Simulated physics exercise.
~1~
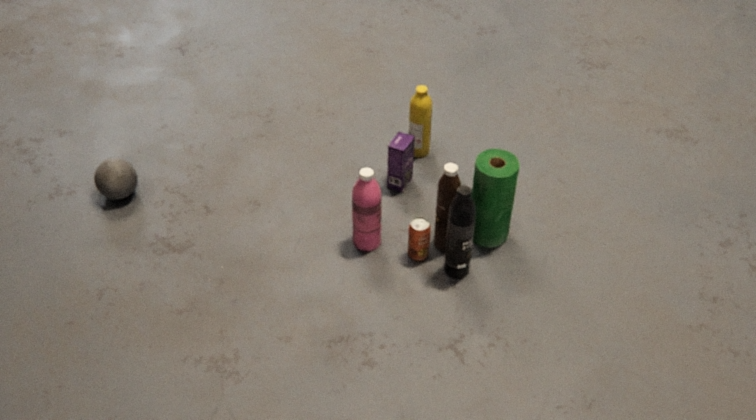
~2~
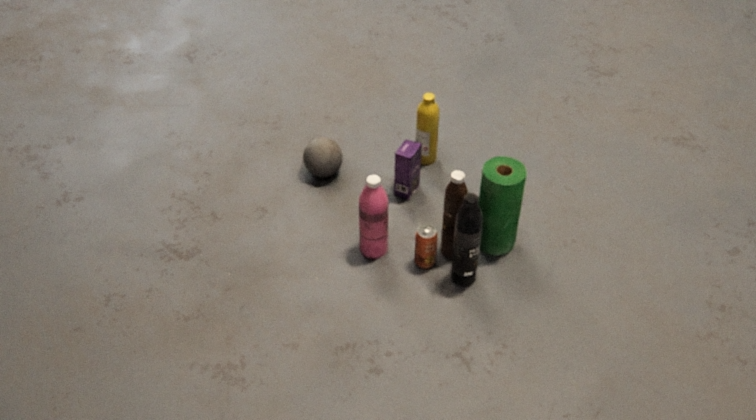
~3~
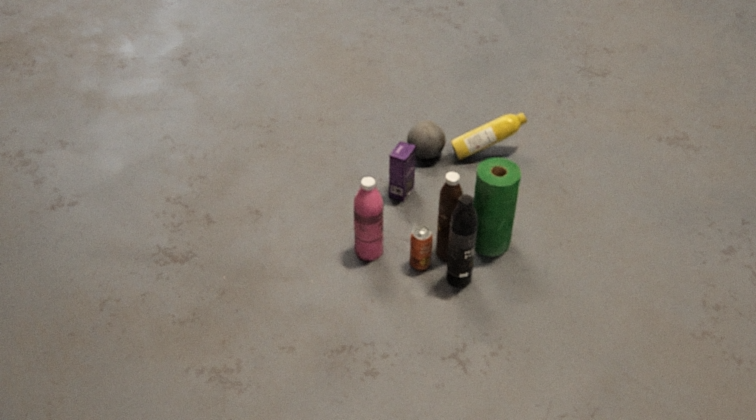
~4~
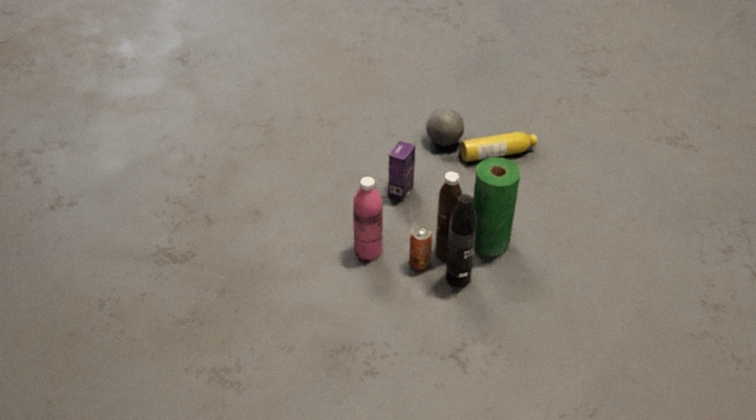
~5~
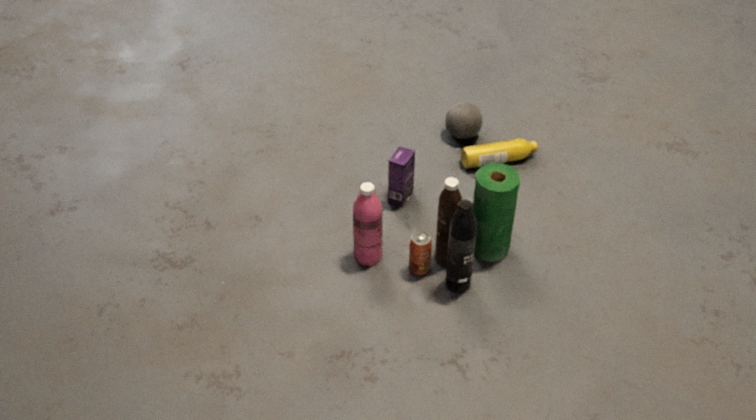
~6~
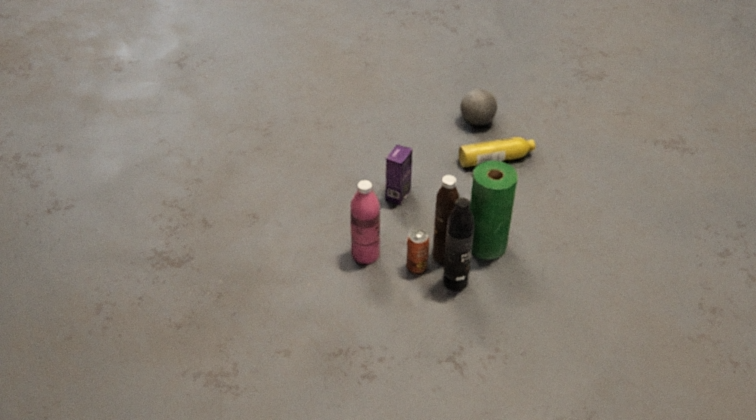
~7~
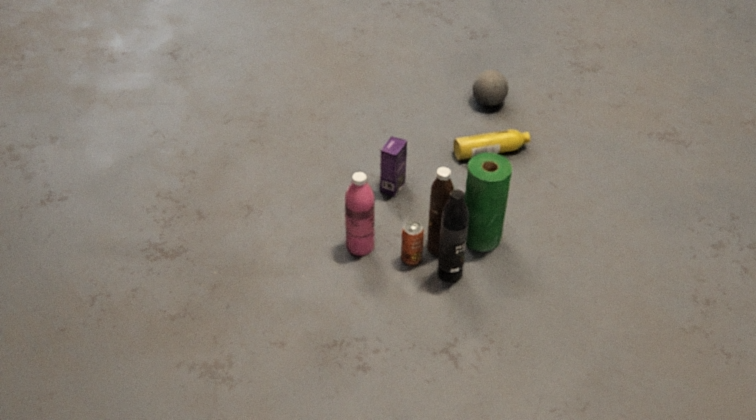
A grey ball rolls from the left across a bare, stained concrete floor toward a loose group of upright household items. The group holds a pink bottle, an orange can, a purple carton, two dark bottles, a green roll and a yellow bottle at the back. The ball passes behind the purple carton and strikes the yellow bottle, which topples to the right. The bottle settles on its side behind the green roll, while the ball rolls on more slowly, up and to the right. It ends beyond the fallen yellow bottle, with everything else still standing.
